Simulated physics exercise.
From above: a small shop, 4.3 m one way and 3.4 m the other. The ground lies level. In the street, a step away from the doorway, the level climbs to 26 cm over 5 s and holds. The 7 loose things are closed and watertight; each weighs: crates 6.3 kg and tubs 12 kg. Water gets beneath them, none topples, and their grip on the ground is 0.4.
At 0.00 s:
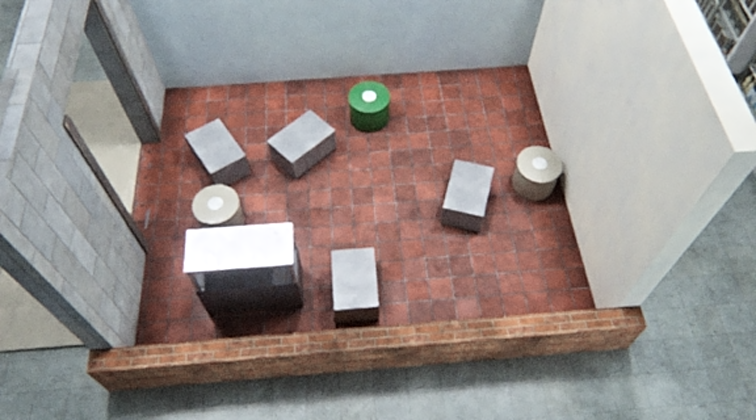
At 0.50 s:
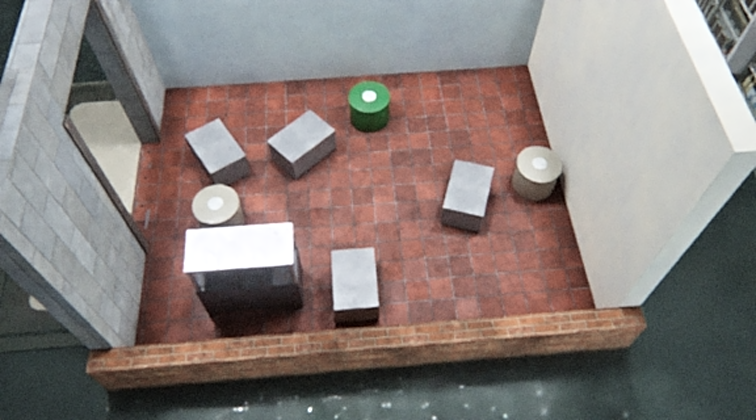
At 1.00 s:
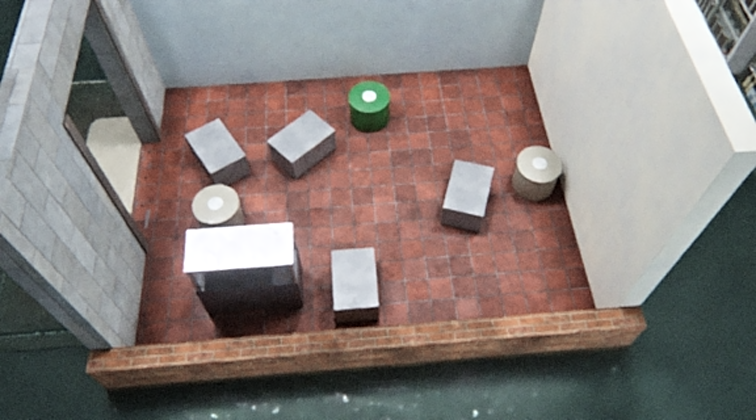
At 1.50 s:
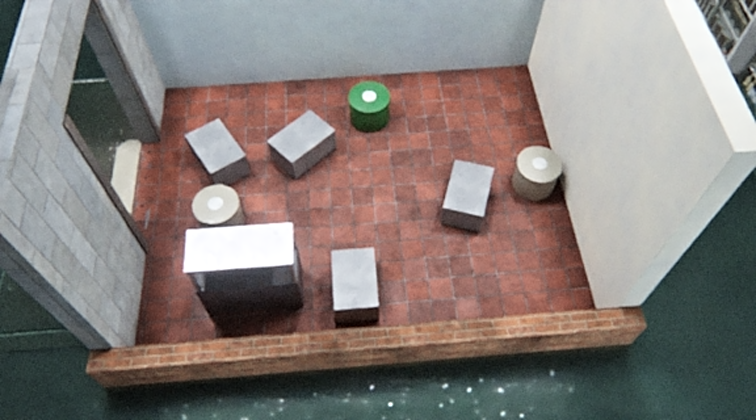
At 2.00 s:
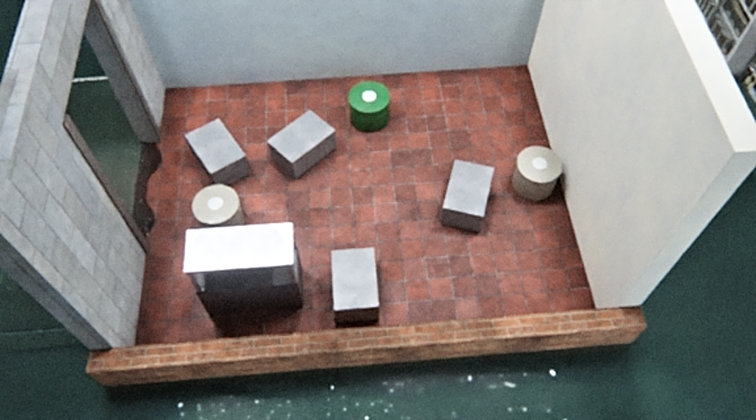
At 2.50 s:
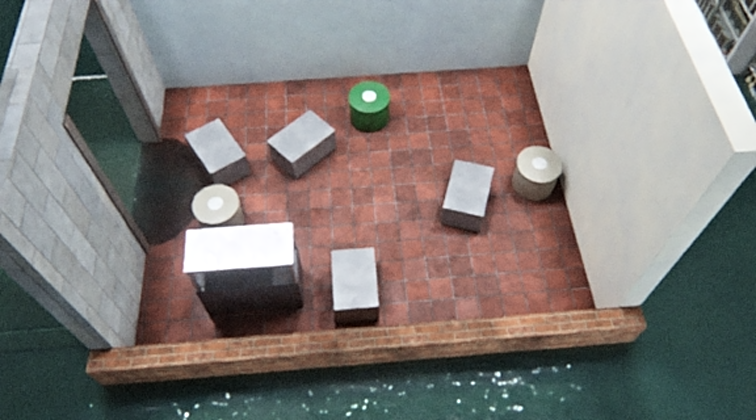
A small walled shop with a red tiled floor stood still while dark green water covered the ground around it, then crept in through the left doorway, and none of the blocks or tubs moved.
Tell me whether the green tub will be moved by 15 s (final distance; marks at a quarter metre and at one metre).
Green tub travels far.
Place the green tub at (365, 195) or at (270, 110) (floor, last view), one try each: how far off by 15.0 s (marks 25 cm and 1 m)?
In turn: It gets carried off; it ends far away.
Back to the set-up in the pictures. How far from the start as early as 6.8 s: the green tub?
About 120 cm.
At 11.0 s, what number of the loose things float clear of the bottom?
7 of them.
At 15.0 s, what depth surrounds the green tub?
About 23 cm.
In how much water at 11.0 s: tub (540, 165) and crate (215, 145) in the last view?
About 16 and 17 cm.
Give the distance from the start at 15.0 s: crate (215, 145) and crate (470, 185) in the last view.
In that order: 250 cm, 150 cm.
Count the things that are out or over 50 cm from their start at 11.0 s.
6 of them.
After 3.5 s the green tub is near (369, 97), 0.0 m from its start, aground; 0 afloat.
After 6.8 s the green tub is near (472, 88), 1.1 m from its start, aground; 3 afloat.
After 11.0 s the green tub is near (519, 78), 1.6 m from its start, afloat; 7 afloat.
After 15.0 s the green tub is near (547, 149), 2.0 m from its start, afloat; 7 afloat.
